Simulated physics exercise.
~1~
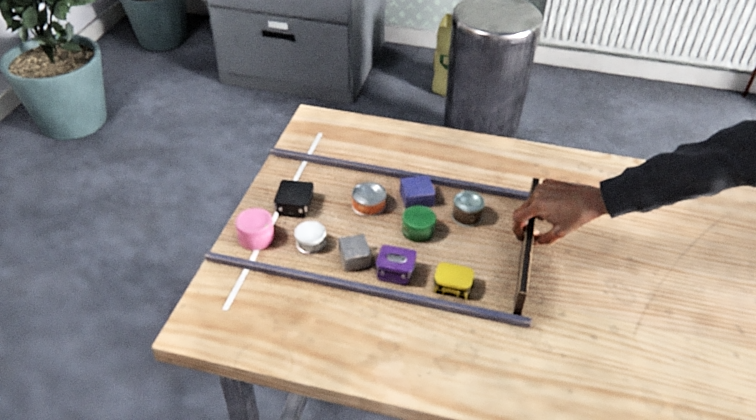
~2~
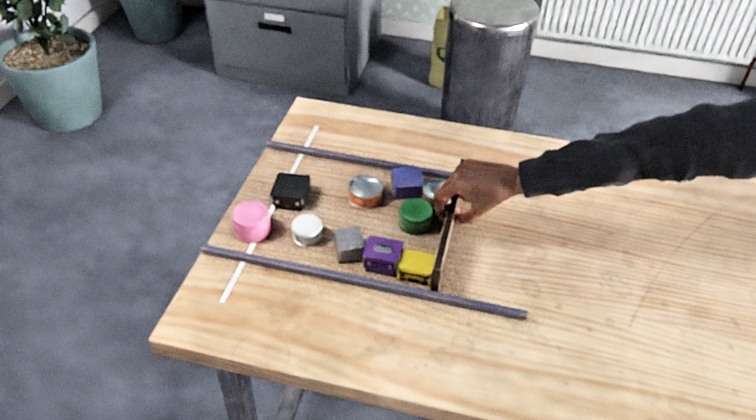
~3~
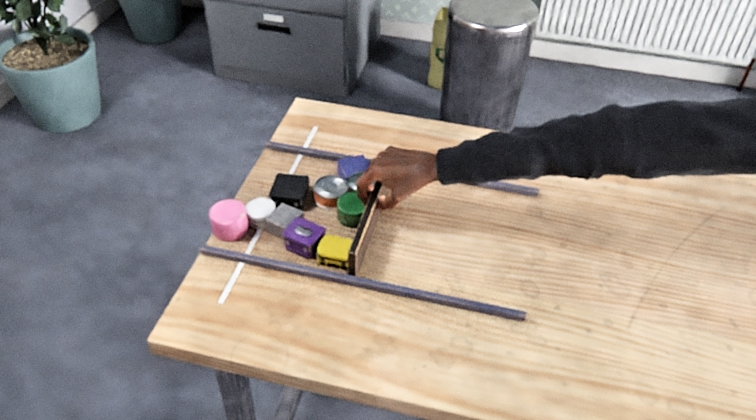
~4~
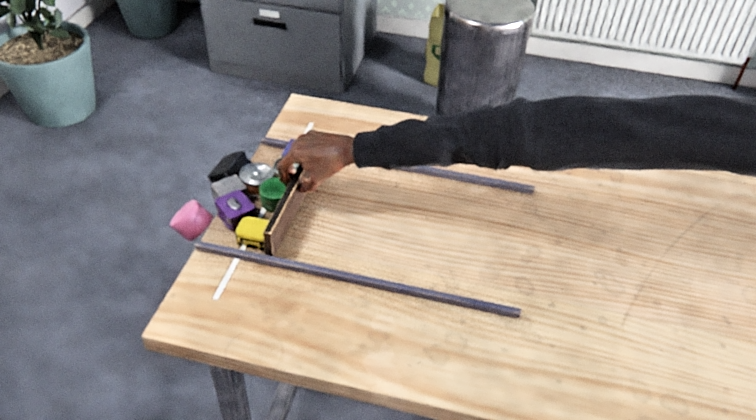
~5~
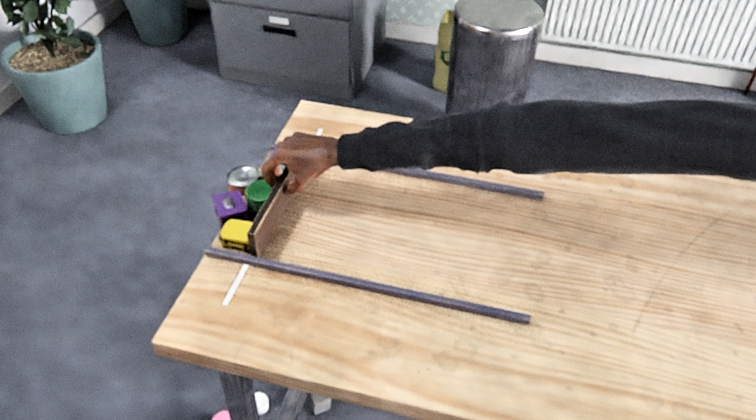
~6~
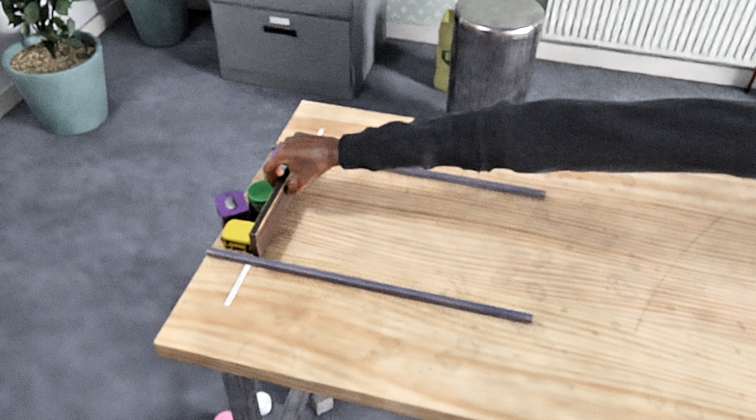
The clip opens on a wooden table where a cluster of small tins, cases and blocks sits between two dark rails, with a hand holding an upright board at the right. The hand slides the board left, gathering the yellow case and the nearby tins. The pack tightens and shoves the pink and white pieces across the white tape. At the table's edge the pink one tips, then drops to the floor with the white pot, and the black case and grey block go over too. The board stops near the tape and the orange tin falls, leaving the purple and yellow cases and green tin at the edge.
